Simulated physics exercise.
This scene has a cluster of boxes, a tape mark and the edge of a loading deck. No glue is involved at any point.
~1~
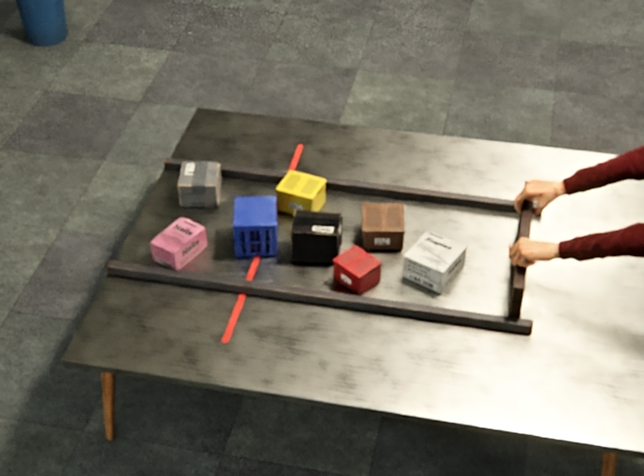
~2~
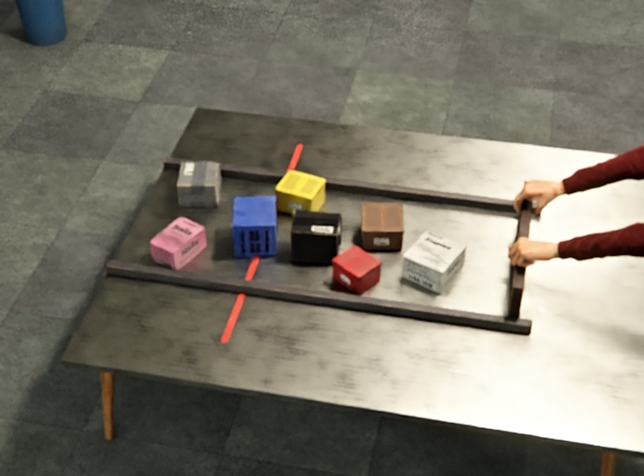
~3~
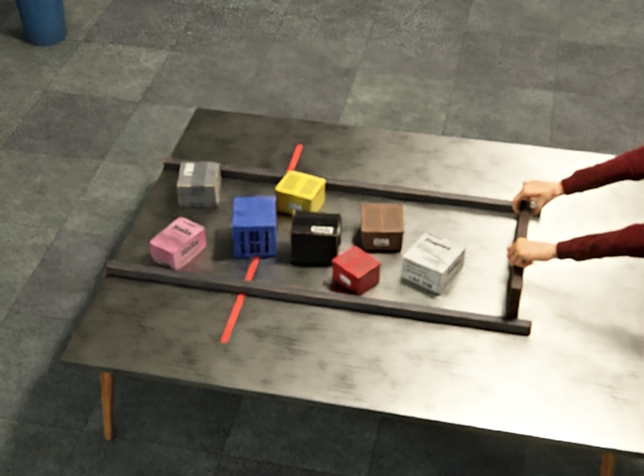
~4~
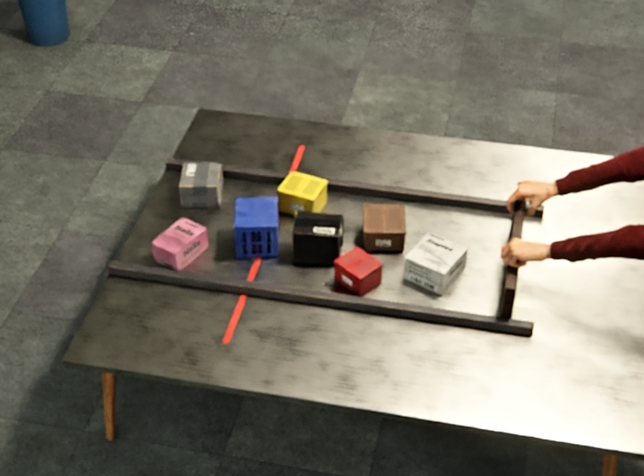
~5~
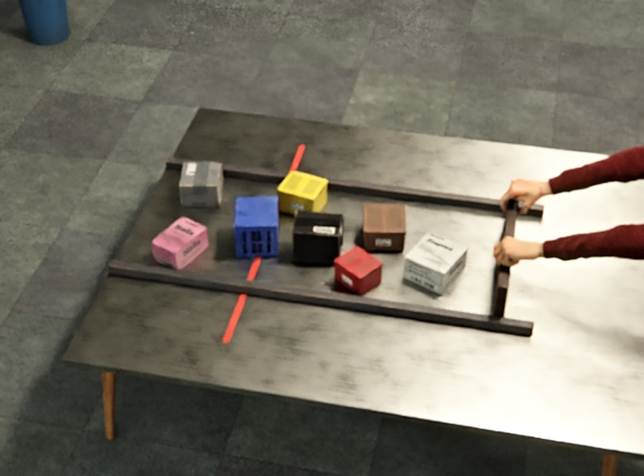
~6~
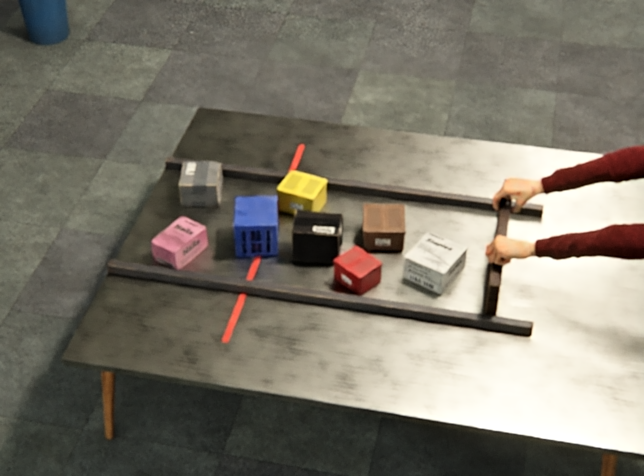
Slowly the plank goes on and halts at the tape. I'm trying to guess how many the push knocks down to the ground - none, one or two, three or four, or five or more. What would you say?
So the tally of ones that come down is nothing, really.
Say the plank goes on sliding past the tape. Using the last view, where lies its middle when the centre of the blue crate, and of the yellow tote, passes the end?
About (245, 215), and about (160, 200) for the other.
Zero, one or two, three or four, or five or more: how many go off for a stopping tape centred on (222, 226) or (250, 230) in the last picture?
The first spot gives just one or two, the second gives not one.
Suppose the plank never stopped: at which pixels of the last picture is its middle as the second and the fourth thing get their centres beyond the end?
The first puts it near (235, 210), the next near (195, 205).
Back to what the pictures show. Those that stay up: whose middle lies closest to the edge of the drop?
Pink box, foremost.
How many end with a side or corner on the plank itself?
All in all, 2.
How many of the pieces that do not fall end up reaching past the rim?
Looks like 1 of them.
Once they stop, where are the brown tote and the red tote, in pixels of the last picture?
You'll see the brown tote at (251, 213), with the red tote at (194, 254).
Soon after, none off yet; grey box at rest near (201, 184); pink box at rest near (180, 243); blue crate at rest near (257, 226).
After that, none off yet; grey box at rest near (201, 184); pink box at rest near (180, 243); blue crate displaced a little near (252, 226).
And then, none off yet; grey box at rest near (201, 184); pink box displaced a little near (157, 243); blue crate displaced about its own width near (200, 218).
In the end, the number that fall off is zero.
